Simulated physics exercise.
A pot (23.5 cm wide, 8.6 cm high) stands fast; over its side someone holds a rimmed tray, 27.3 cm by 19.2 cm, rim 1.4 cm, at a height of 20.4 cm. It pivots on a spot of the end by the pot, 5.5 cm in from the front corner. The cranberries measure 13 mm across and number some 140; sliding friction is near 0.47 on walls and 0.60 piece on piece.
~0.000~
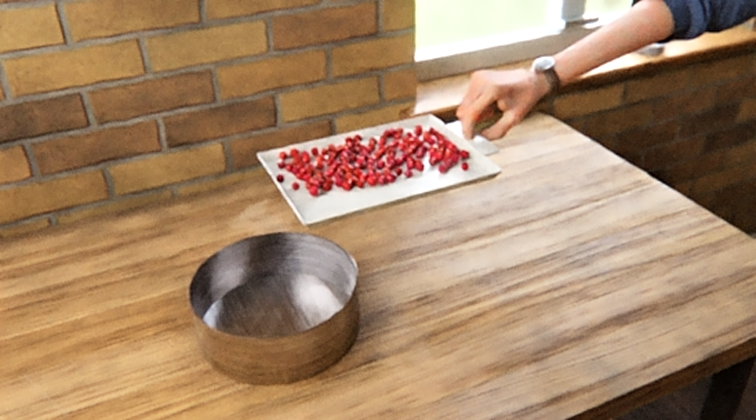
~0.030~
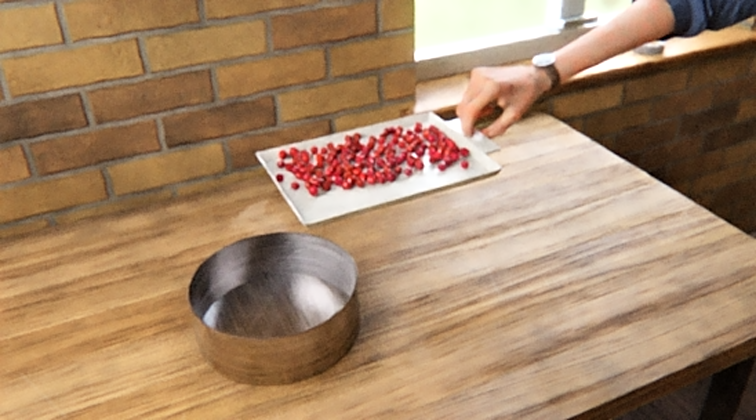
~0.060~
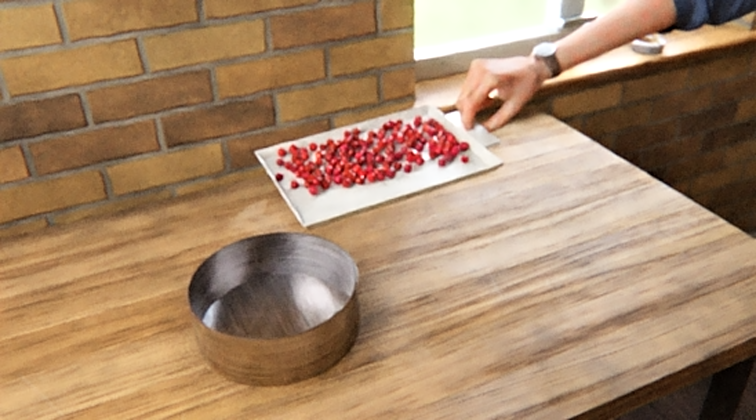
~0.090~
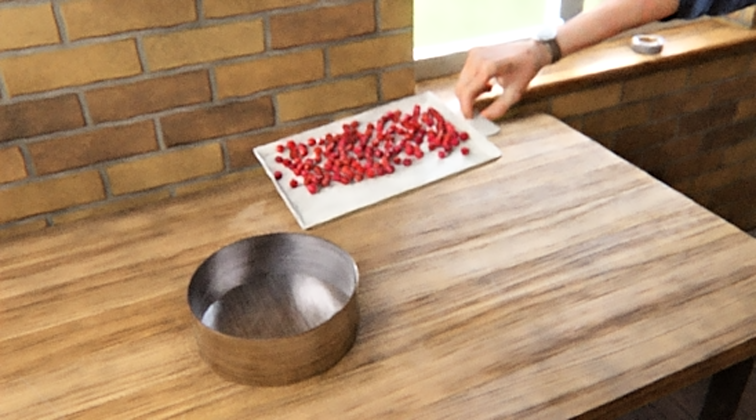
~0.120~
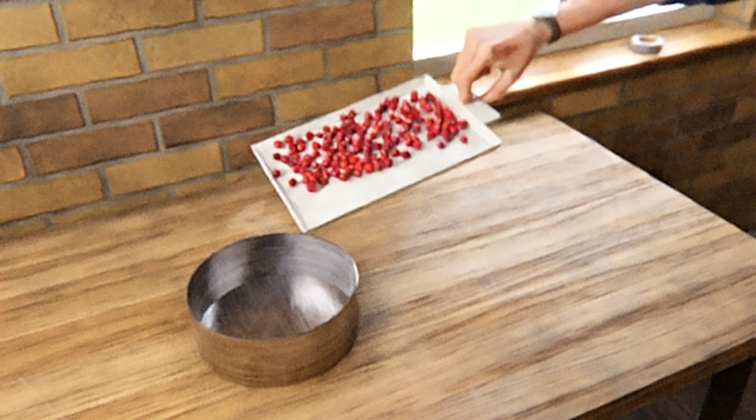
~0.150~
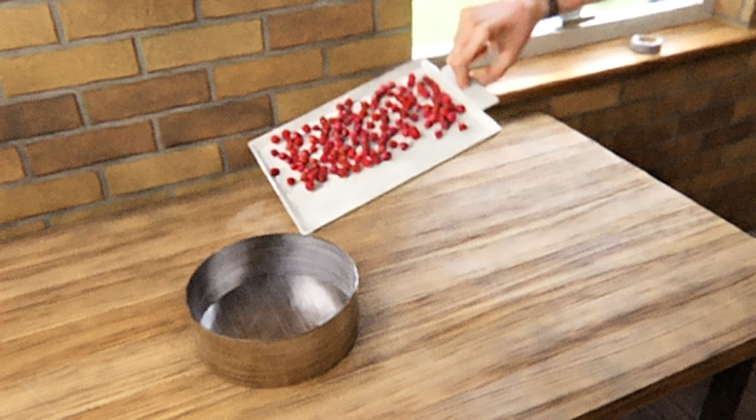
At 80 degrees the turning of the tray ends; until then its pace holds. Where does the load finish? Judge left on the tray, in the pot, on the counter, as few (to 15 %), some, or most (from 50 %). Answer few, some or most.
Tray: Few, pot: Most, counter: Some.
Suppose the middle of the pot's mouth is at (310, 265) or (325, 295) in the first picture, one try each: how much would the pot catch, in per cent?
About 30 and 70 per cent.
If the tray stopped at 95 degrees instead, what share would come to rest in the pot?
Then about 60 per cent.
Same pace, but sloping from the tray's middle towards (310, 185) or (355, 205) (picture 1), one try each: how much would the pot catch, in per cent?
Some 75 and 40 per cent.
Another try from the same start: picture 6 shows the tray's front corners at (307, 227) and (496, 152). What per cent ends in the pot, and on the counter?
Pot 60, counter 40.
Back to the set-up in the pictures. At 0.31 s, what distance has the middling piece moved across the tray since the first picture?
About 2 cm.
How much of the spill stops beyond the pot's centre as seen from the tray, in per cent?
About 90 per cent.
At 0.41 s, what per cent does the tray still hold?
About 100 per cent.
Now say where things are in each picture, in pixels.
Tray tilt 0 degrees, front corners at (308, 219) and (495, 169); middle of the pieces at (372, 161); pot at (274, 279), in the first picture.
Tray tilt 1 degrees, front corners at (308, 220) and (495, 167); middle of the pieces at (371, 160), in the second picture.
Tray tilt 3 degrees, front corners at (307, 221) and (496, 162), lowest corner left front; middle of the pieces at (371, 156), in the third picture.
Tray tilt 7 degrees, front corners at (307, 223) and (496, 153), lowest corner left front; middle of the pieces at (370, 150), in the fourth picture.
Tray tilt 13 degrees, front corners at (306, 225) and (495, 141), lowest corner left front; middle of the pieces at (368, 142), in the fifth picture.
Tray tilt 19 degrees, front corners at (306, 228) and (493, 128), lowest corner left front; middle of the pieces at (365, 134); pot at (272, 281). Its pace works out near 210 degrees a second, in the sixth picture.
After 0.31 s, tilt 53 degrees; the tray holds 100 %, the pot 0 %.
After 0.41 s, tilt 73 degrees; the tray holds 100 %, the pot 0 %.
After 0.65 s, tilt 80 degrees; the tray holds 0 %, the pot 55 %.
At rest (1.6 s), tray 0 %, pot 60 %, counter 40 %.
